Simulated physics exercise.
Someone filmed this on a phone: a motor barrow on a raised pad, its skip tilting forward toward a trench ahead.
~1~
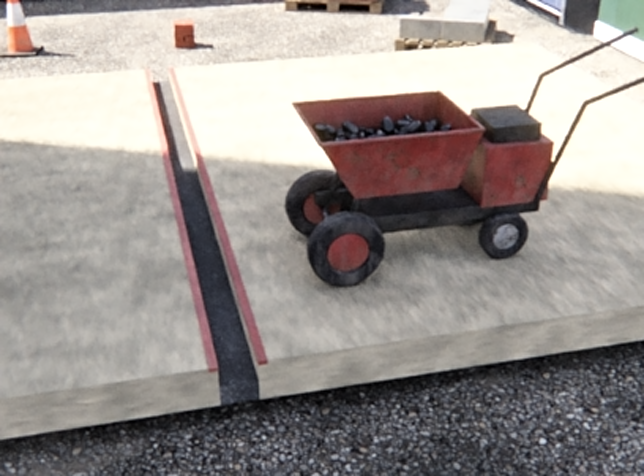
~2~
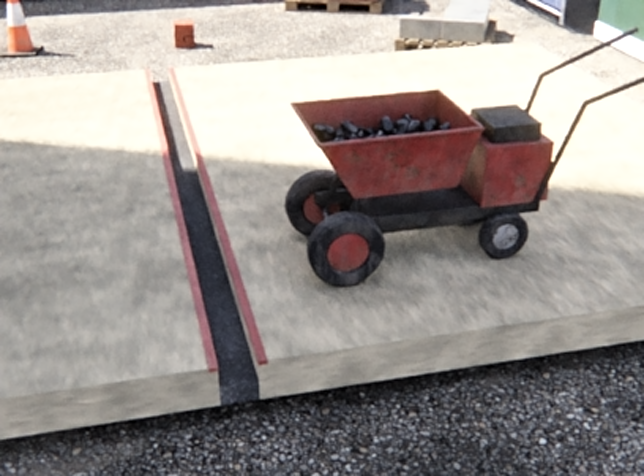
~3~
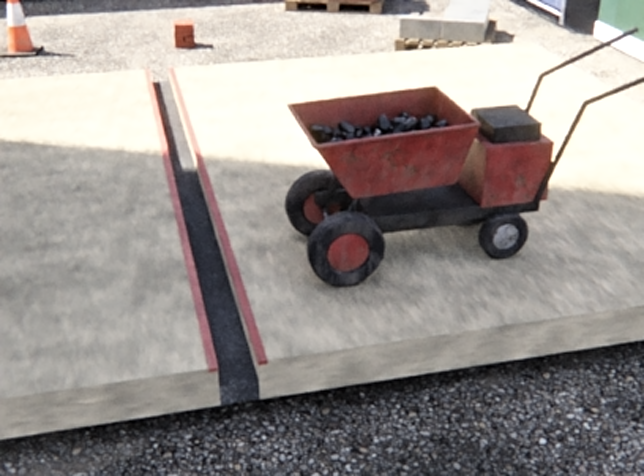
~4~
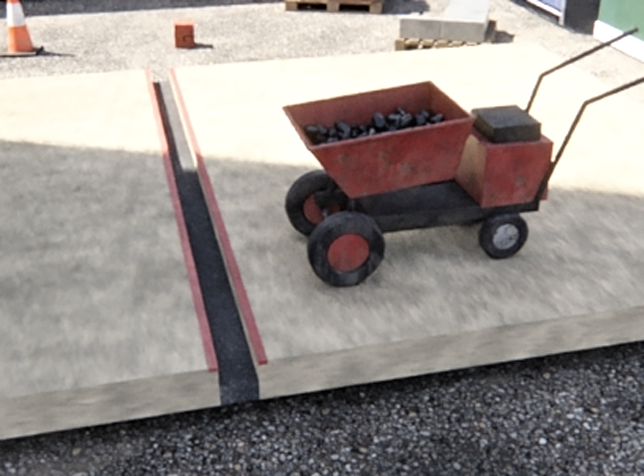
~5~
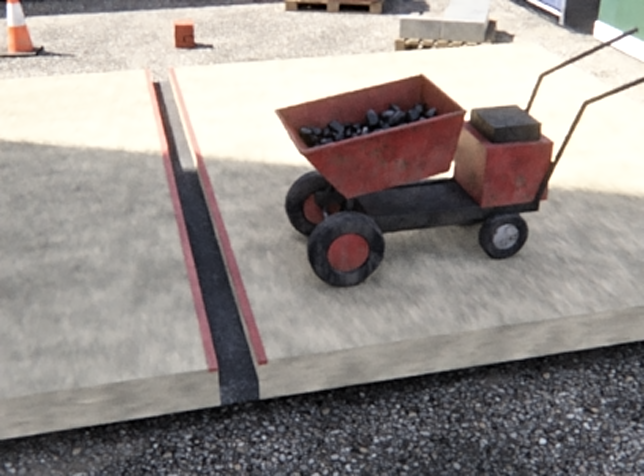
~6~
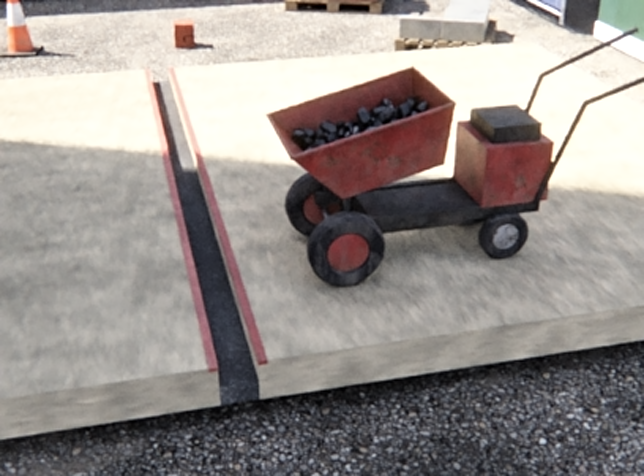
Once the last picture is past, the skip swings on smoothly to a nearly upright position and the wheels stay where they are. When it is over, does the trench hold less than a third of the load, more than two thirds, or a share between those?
It holds a share between those, from one third to two thirds.
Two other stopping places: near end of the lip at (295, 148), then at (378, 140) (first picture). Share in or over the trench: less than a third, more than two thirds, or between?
For the first position, under a third; for the second, between a third and two thirds.
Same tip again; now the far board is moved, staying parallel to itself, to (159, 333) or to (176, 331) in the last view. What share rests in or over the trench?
Result, try 1: 90 in a hundred; try 2: 80 in a hundred.
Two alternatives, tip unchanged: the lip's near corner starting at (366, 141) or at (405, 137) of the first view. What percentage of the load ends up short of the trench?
Try 1 about 30 %, try 2 about 60 %.
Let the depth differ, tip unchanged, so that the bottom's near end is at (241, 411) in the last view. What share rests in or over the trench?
Some 60 per cent.
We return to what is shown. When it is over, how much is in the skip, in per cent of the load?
Roughly 5 per cent.
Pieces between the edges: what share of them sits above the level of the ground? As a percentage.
40 per cent, near enough.
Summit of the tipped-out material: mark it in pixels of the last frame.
Once it settles, the peak is close to (205, 268) in the last picture.
Soon after the last picture, skip tipped steeply; all in the skip.
A little later, skip tipped right over; nearly all in the skip; a stray few in or heaped over the trench; a stray few beyond it; a stray few falling.
Later still, skip tipped right over; about a quarter in the skip; about a quarter in or heaped over the trench; about half beyond it.
At rest, skip tipped right over; a small part in the skip; a stray few short of the trench; about half in or heaped over the trench; about half beyond it.
